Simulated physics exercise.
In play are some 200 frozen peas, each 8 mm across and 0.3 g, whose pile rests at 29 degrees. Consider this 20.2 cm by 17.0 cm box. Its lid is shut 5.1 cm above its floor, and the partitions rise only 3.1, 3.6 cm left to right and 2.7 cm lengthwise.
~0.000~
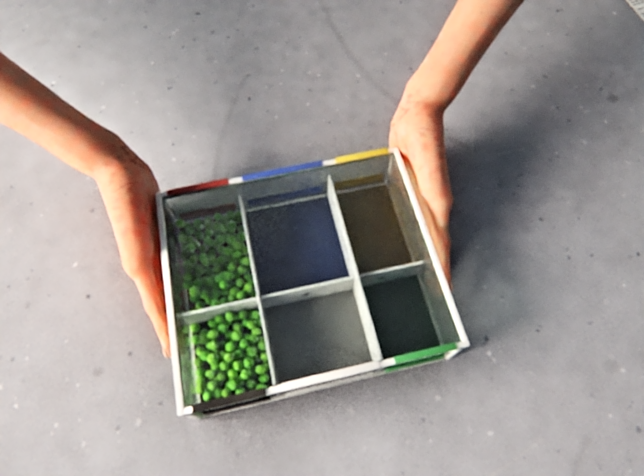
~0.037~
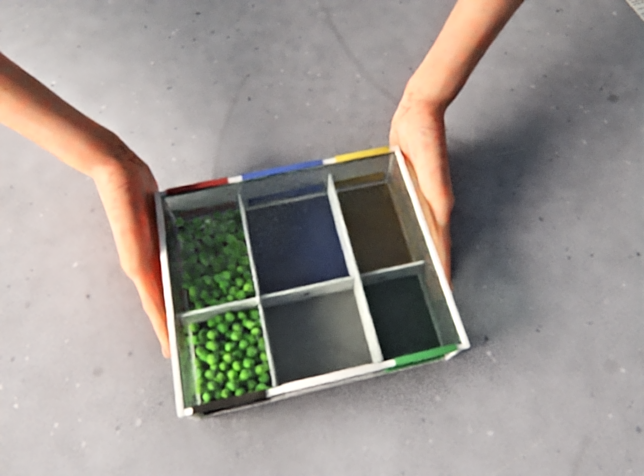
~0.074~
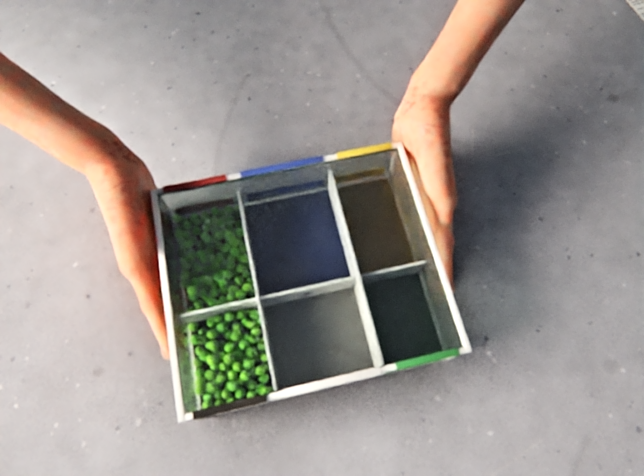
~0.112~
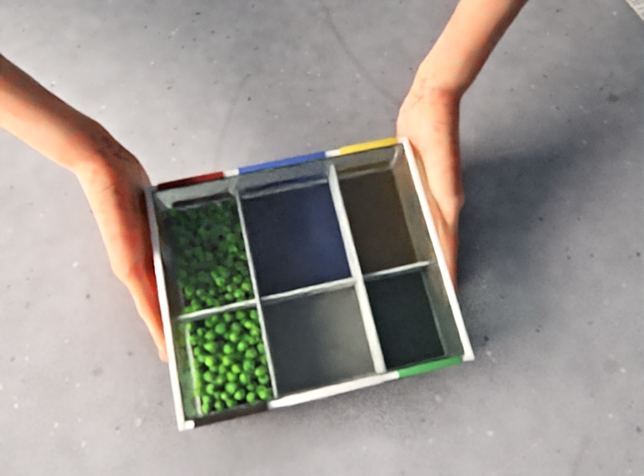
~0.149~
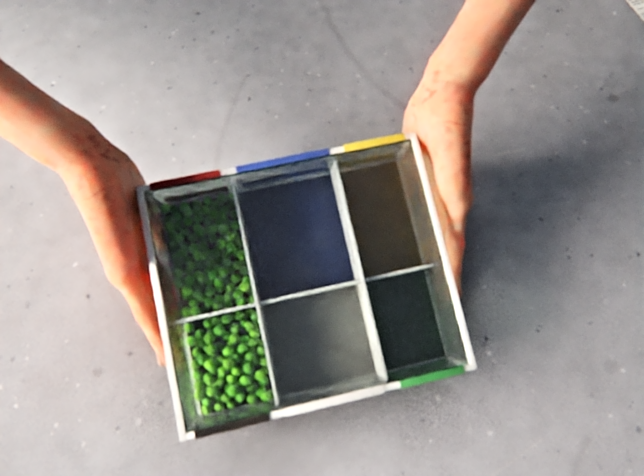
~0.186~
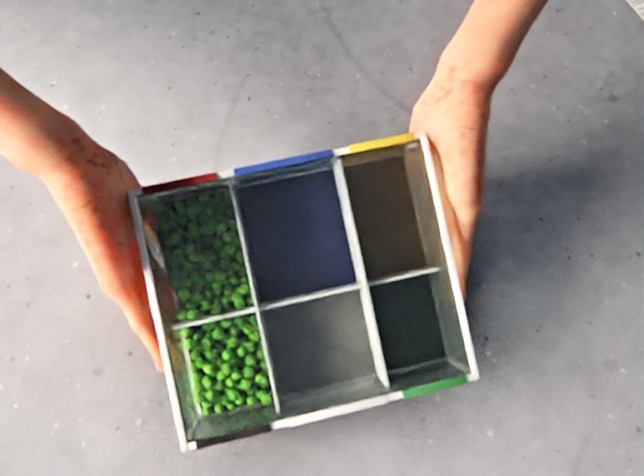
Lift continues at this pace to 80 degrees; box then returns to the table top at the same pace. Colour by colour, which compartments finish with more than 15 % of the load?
Red: Yes, blue: No, green: No, yellow: No, white: No, black: Yes.
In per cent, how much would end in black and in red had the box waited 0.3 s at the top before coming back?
In per cent: Black 70; red 25.
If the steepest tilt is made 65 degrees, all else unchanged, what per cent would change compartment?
Roughly 15 %.
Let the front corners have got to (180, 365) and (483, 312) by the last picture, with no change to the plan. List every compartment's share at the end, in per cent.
Per cent at the finish: Red 40, blue 40, green 0, yellow 5, white 0, black 15.
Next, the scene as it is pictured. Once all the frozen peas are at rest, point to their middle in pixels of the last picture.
Resting centre estimate: Around (230, 364).
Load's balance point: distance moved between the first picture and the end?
Around 4.5 centimetres, start to finish.
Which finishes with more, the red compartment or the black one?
Black.
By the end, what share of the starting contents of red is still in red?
About 40 per cent.
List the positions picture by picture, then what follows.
The first picture shows box tilt 0 degrees, front corners at (184, 408) and (462, 342); red 55 %, black 45 %.
The second picture shows box tilt 1 degrees, front corners at (185, 410) and (463, 343).
The third picture shows box tilt 4 degrees, front corners at (185, 415) and (464, 347), lowest corner left front.
The fourth picture shows box tilt 10 degrees, front corners at (185, 423) and (466, 355), lowest corner left front.
The fifth picture shows box tilt 17 degrees, front corners at (186, 433) and (469, 364), lowest corner left front.
The sixth picture shows box tilt 24 degrees, front corners at (188, 443) and (472, 374), lowest corner left front; red 55 %, black 45 %. The box's pace is about 190 degrees a second.
Then, at 0.59 s, tilt 78 degrees; red 45 %, black 55 %.
After 0.86 s, tilt 30 degrees; red 25 %, black 75 %.
After 1.23 s, tilt 0 degrees; red 25 %, black 75 %.
In the end, at 1.7 s, red 25 %, blue 0 %, green 0 %, yellow 0 %, white 0 %, black 75 %.
